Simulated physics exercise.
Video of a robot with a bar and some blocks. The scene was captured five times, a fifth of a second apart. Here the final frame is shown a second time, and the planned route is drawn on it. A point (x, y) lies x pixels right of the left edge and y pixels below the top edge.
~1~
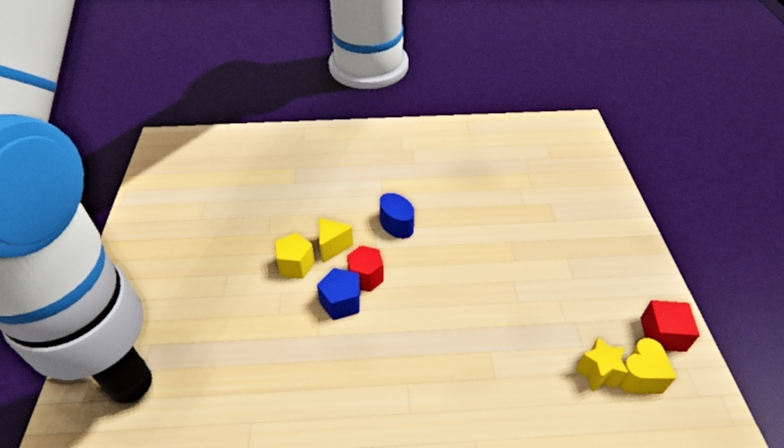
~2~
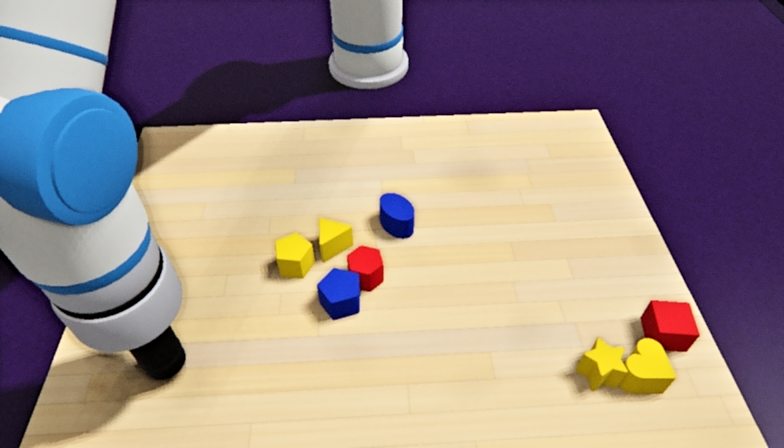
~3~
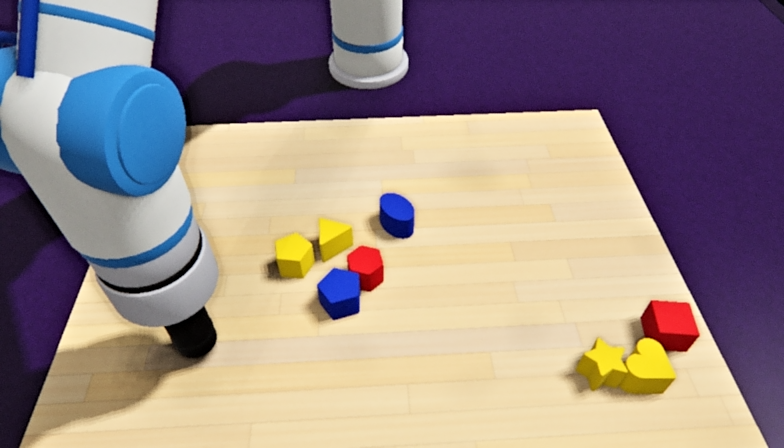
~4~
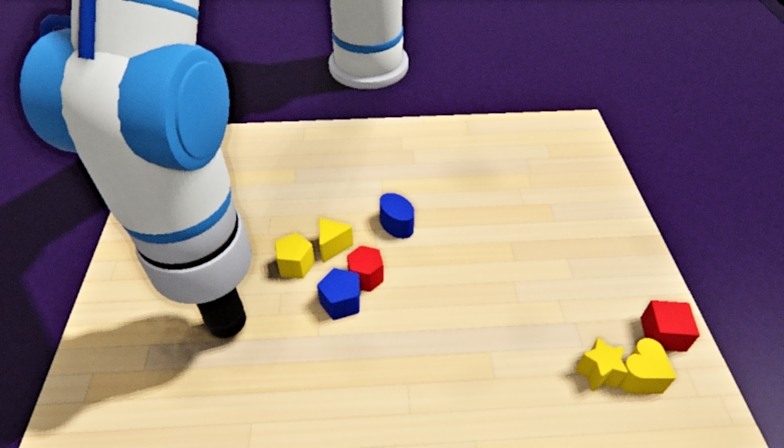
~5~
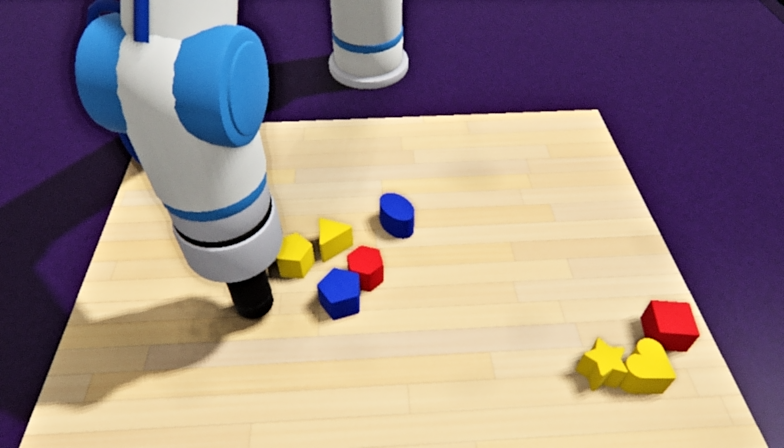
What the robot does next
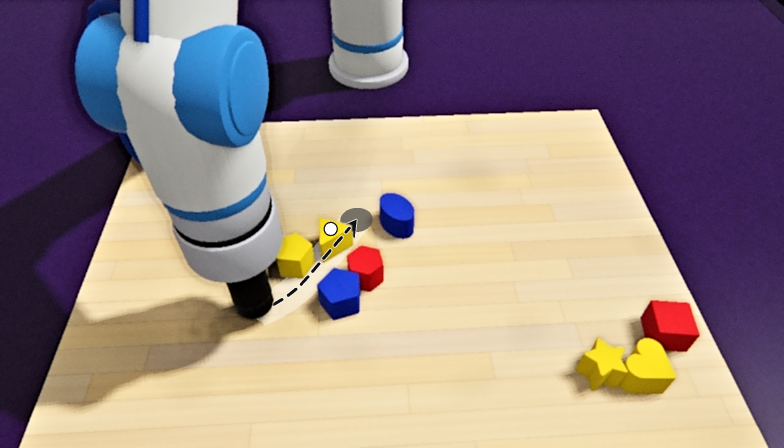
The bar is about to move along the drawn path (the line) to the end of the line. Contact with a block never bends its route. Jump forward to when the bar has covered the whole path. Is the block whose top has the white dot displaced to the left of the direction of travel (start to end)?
Final answer: Yes.
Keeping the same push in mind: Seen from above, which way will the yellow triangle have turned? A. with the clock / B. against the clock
Answer: B.
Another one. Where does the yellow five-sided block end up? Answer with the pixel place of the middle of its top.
It sits at (299, 220).
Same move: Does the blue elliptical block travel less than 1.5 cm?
Going by the path, yes.
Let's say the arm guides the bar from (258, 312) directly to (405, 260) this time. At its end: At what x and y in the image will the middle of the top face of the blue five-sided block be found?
The centre of its top will be at (361, 290).
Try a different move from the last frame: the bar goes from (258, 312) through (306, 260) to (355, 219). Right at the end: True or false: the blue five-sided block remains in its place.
That claim is true.
The drawn path runs from (258, 312) through (316, 267) to (357, 220); the dot is on the yellow triangle.
What follows on the original path. One third of the way, bar at (300, 276); yellow five-sided block at (295, 239), turned 20° anticlockwise.
Two thirds of the way, bar at (329, 242); yellow five-sided block at (299, 220), turned 60° anticlockwise; yellow triangle at (347, 207).
At the end, bar at (356, 211); yellow five-sided block at (299, 220), turned 60° anticlockwise; yellow triangle at (365, 183), turned 70° anticlockwise; blue elliptical block not moved.
